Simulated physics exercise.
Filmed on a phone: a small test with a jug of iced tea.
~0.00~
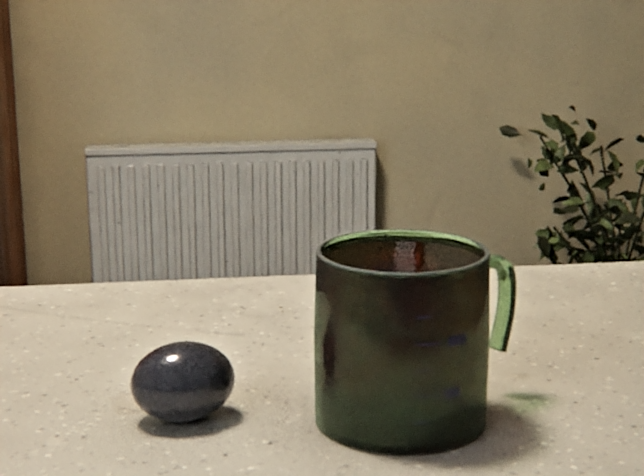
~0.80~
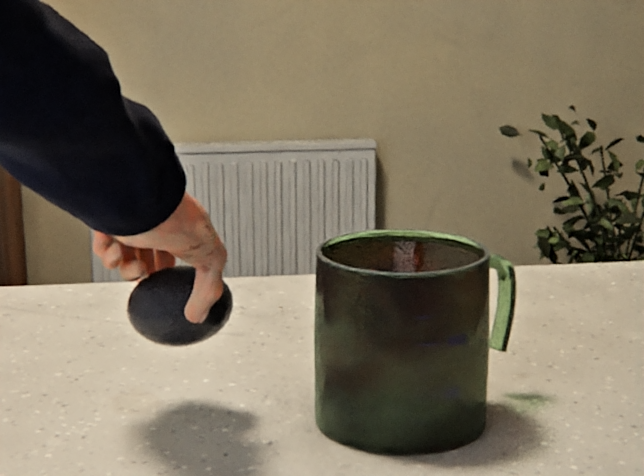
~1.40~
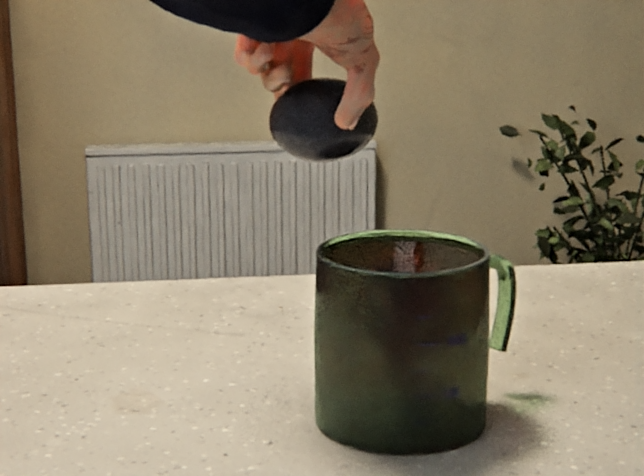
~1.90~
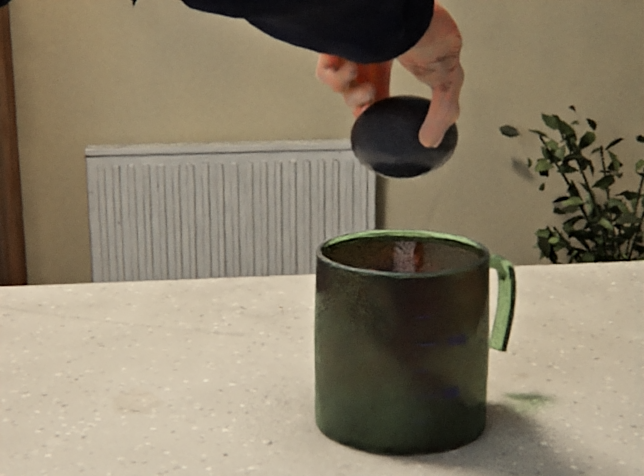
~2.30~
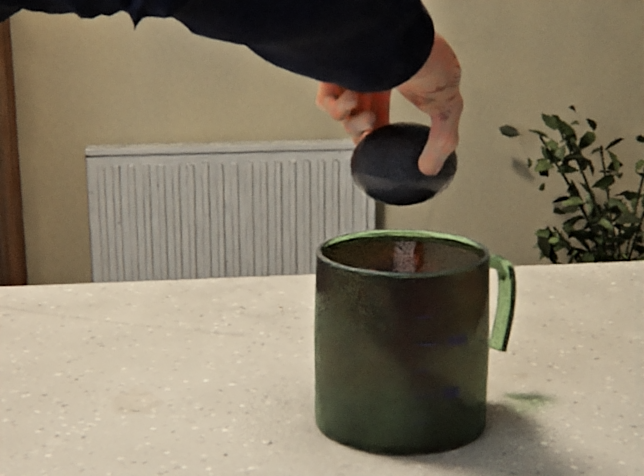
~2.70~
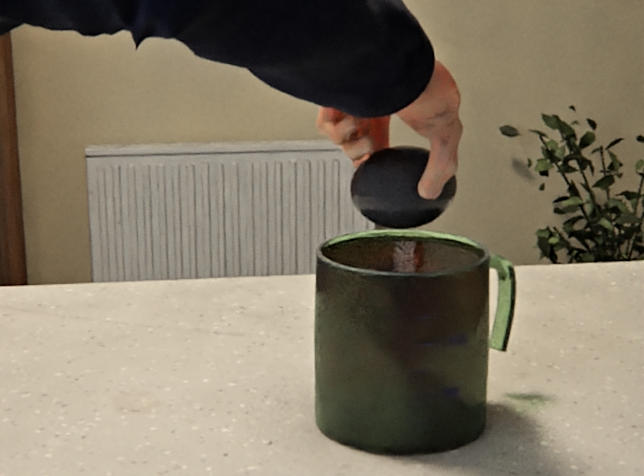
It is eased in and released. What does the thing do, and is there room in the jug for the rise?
The thing goes to the bottom; the jug overflows.
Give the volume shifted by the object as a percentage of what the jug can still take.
I make it 290 per cent.
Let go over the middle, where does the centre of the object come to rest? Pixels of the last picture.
Close to (401, 375).
After 3.0 s, the stone enters the iced tea; the jug is full to the brim; a puddle lies round it.
After 3.4 s, the stone goes on down; the jug is full to the brim; a puddle lies round it.
After 5.0 s, the stone rests at the bottom; the jug is full to the brim; a puddle lies round it.
